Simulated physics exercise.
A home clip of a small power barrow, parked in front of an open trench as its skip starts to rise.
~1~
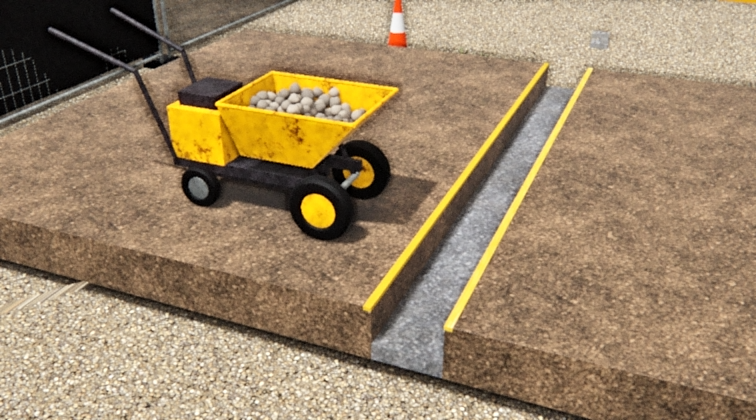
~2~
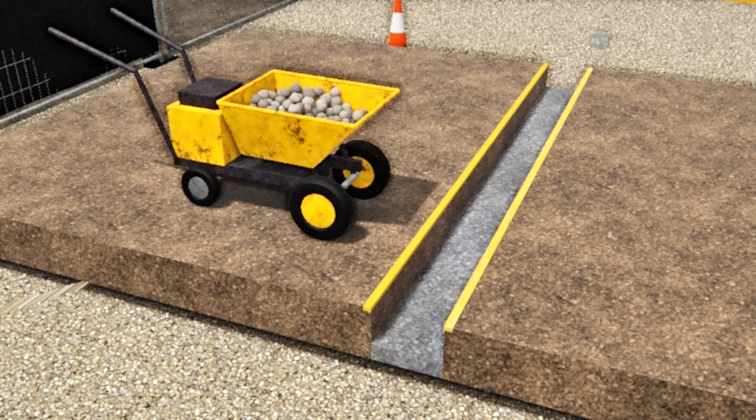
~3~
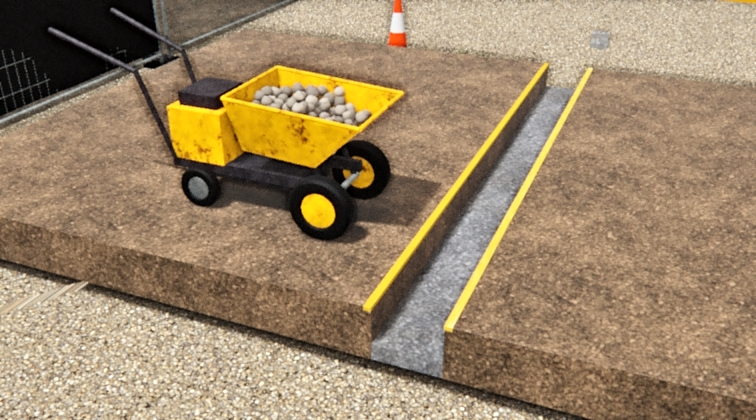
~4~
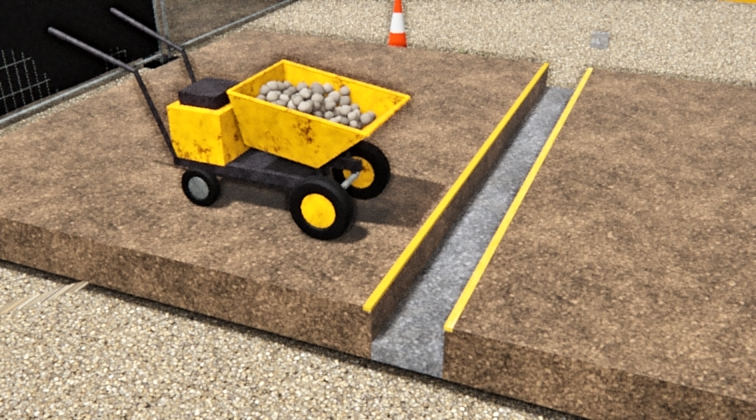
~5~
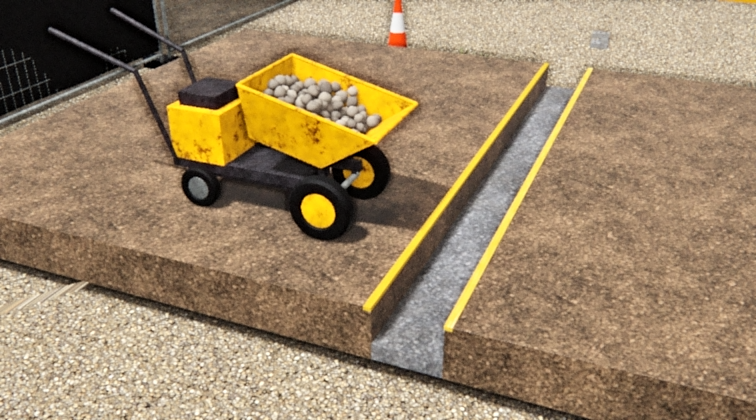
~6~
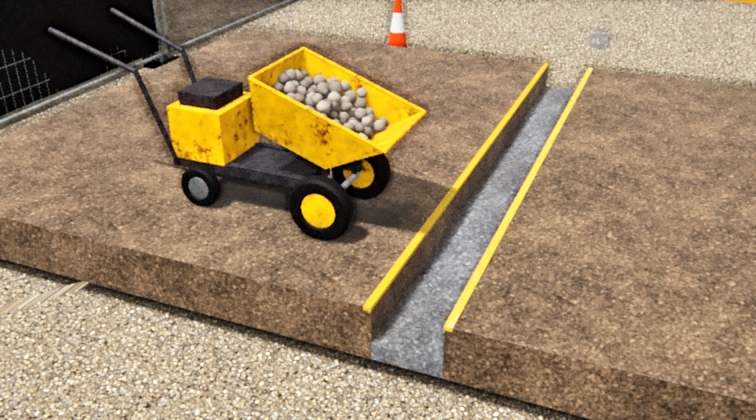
The video shows a small yellow power barrow loaded with rounded grey stones, parked on brown ground beside a narrow yellow-edged trench. Its skip sits level at first, then gradually tilts forward to the right while the wheels stay still.
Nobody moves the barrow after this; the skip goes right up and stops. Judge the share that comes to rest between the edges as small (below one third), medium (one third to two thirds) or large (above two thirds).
The share is large, above two thirds.
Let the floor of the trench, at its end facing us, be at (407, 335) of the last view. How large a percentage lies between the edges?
The share would be close to 80 percent.
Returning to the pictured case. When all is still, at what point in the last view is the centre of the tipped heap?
About (460, 261).
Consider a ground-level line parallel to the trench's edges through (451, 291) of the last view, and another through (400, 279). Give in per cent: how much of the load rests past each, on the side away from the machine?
Around 20 percent for the first and 90 percent for the second.
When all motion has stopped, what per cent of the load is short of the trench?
It works out to roughly 0 percent.
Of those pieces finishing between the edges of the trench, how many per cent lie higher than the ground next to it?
5 %.
Shortly afterwards, skip tipped steeply; the whole lot in the skip.
Next, skip tipped right over; the bulk in the skip; near a quarter in or heaped over the trench; only a few falling.
Some moments later, skip tipped right over; a little in the skip; the bulk in or heaped over the trench; only a few beyond it.
In the end, skip tipped right over; all but a few in or heaped over the trench; only a few beyond it.
